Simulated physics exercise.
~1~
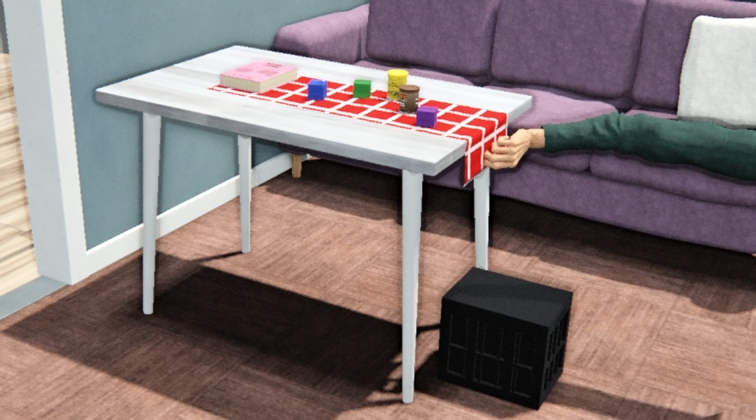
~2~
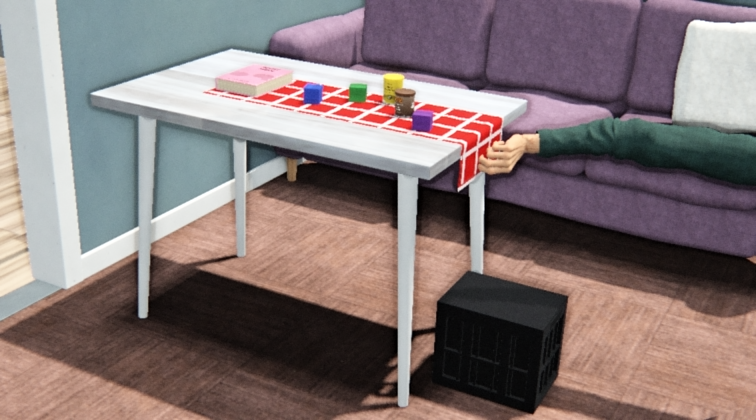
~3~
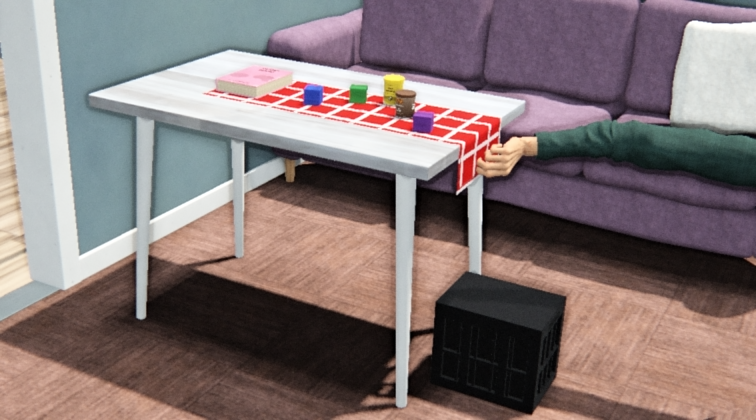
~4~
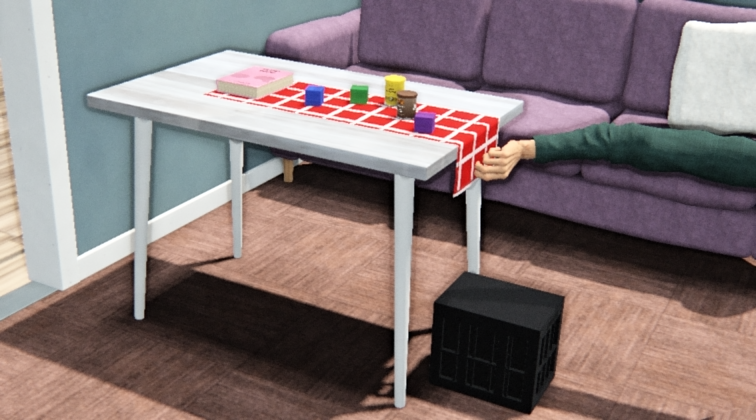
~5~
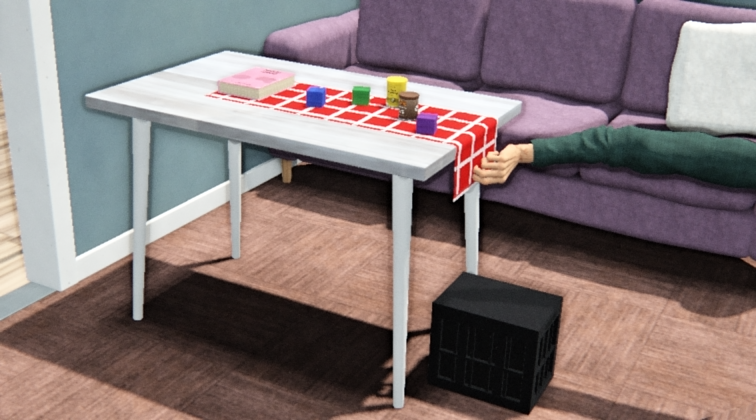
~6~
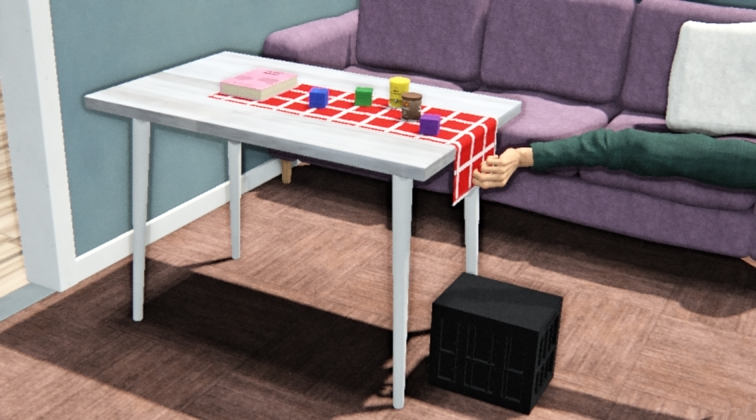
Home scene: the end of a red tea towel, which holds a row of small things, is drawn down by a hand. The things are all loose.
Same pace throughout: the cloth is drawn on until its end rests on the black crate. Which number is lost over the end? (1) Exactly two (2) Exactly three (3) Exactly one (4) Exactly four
Exactly three.
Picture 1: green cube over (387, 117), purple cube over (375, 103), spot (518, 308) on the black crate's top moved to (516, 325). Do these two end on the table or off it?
Well, the green cube is dislodged, and the purple cube is dislodged.
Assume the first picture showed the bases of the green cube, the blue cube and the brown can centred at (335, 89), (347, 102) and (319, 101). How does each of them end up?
The green cube will stay where it is, the blue cube will stay where it is, and the brown can will stay where it is.
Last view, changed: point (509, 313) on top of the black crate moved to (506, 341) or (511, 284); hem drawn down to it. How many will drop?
We'd get 4 in the first case and 2 in the second.
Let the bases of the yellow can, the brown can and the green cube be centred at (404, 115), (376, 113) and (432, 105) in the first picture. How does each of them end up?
Yellow can: Gone off. Brown can: Gone off. Green cube: Gone off.
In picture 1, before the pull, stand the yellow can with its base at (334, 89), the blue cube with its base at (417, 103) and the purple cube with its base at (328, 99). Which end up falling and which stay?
Yellow can safe, blue cube lost, purple cube safe.
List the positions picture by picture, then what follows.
The first frame shows hem (464, 186); purple cube (427, 109); brown can (410, 87); yellow can (398, 73); green cube (362, 81); blue cube (317, 82); top of the crate (518, 308).
The second frame shows hem (458, 191); purple cube (423, 113).
The third frame shows hem (457, 194); brown can (406, 92).
The fourth frame shows hem (453, 197); yellow can (395, 78); top of the crate (510, 312).
The fifth frame shows hem (453, 202); green cube (361, 88).
The sixth frame shows hem (453, 206); purple cube (430, 117); brown can (412, 95); yellow can (400, 80); green cube (364, 89); blue cube (319, 90).
A little later, hem near (472, 243); purple cube gone.
Next, hem near (470, 276); purple cube and brown can gone.
When it is over, hem on the crate; purple cube, brown can and yellow can gone. Over the edge go three.
